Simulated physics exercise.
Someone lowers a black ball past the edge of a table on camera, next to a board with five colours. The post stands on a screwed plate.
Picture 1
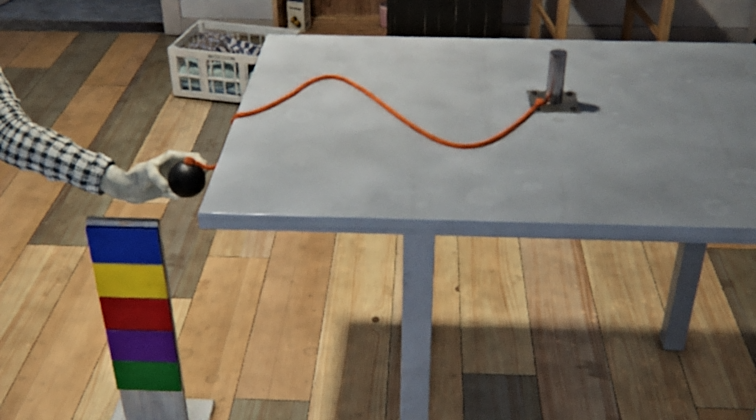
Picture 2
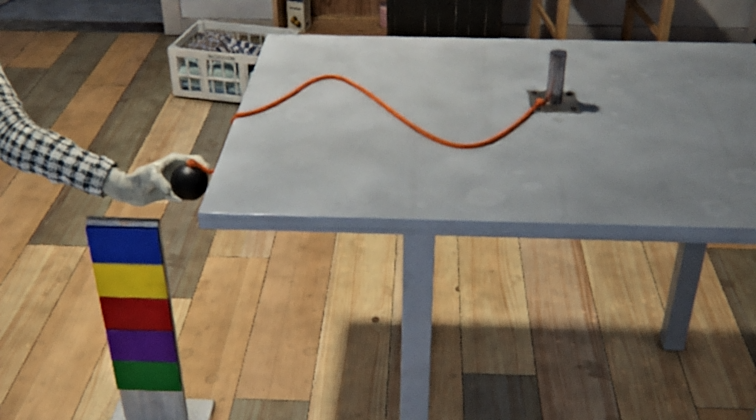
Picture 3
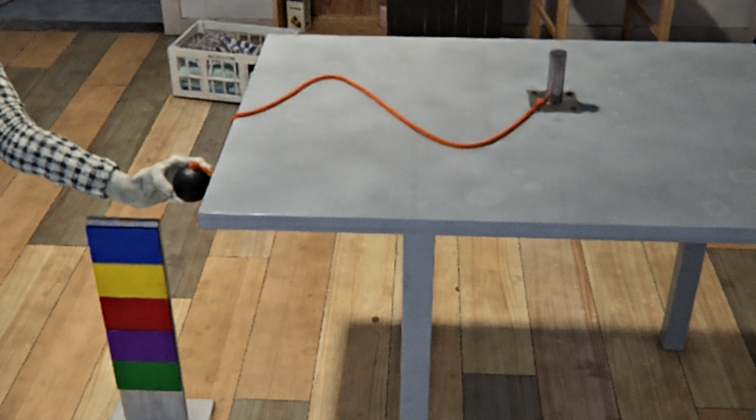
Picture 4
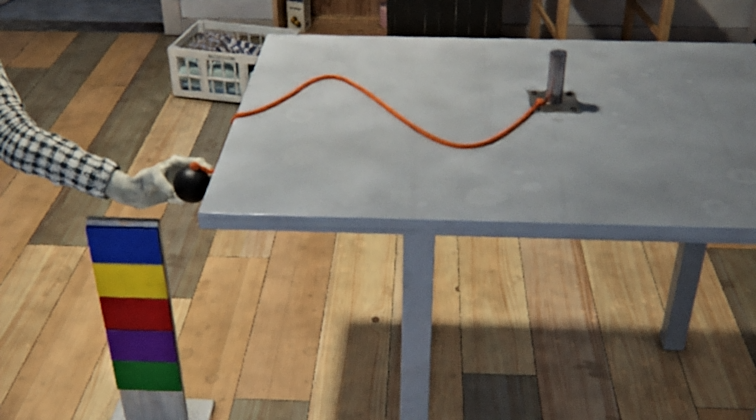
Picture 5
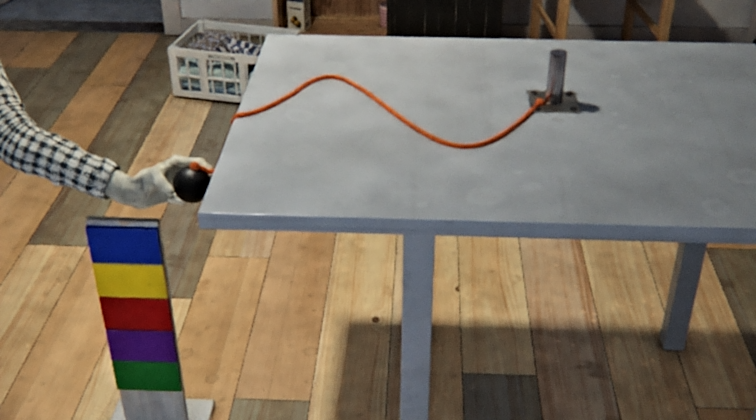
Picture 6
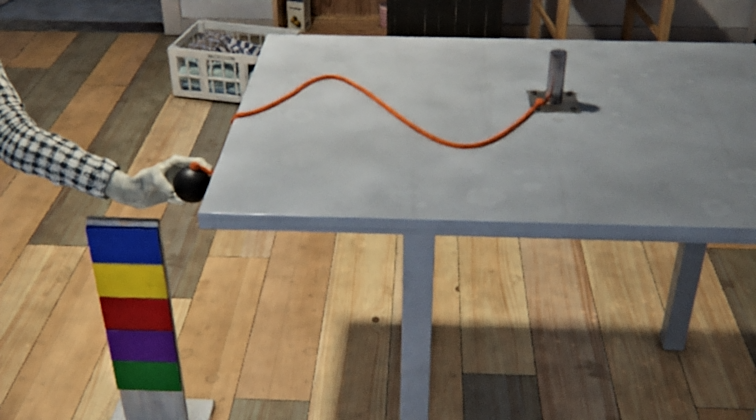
A gloved or pale hand in a checked sleeve holds a black ball at the left edge of a grey table, seen from slightly above in a wood-floored room. An orange cord curves across the tabletop to a metal post on a plate, while a striped board of blue, yellow, red, purple and green stands below the hand. The ball shifts very slightly rightward, then everything stays still.
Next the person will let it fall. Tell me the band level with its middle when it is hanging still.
That is the purple band.
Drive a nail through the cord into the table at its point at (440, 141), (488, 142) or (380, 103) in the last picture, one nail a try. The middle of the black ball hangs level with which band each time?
Try one: Red. Try two: Red. Try three: Yellow.
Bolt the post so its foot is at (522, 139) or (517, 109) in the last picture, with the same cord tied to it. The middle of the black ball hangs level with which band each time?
Answer, in order: Green, green.
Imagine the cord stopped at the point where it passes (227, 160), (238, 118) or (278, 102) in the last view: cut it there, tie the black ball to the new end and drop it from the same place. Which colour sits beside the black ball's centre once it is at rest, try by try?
One at a time, the answers are: Red; yellow; blue.
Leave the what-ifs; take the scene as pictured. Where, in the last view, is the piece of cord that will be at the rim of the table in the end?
Check around (351, 83) - that's where it is.
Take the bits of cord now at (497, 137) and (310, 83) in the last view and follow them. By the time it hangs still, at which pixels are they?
The first ends at (450, 108) and the second at (237, 176).
A little later, ball near (234, 321); level with red.
Next, ball near (265, 343); level with purple.
When it is over, ball near (255, 343); level with purple. The purple one.
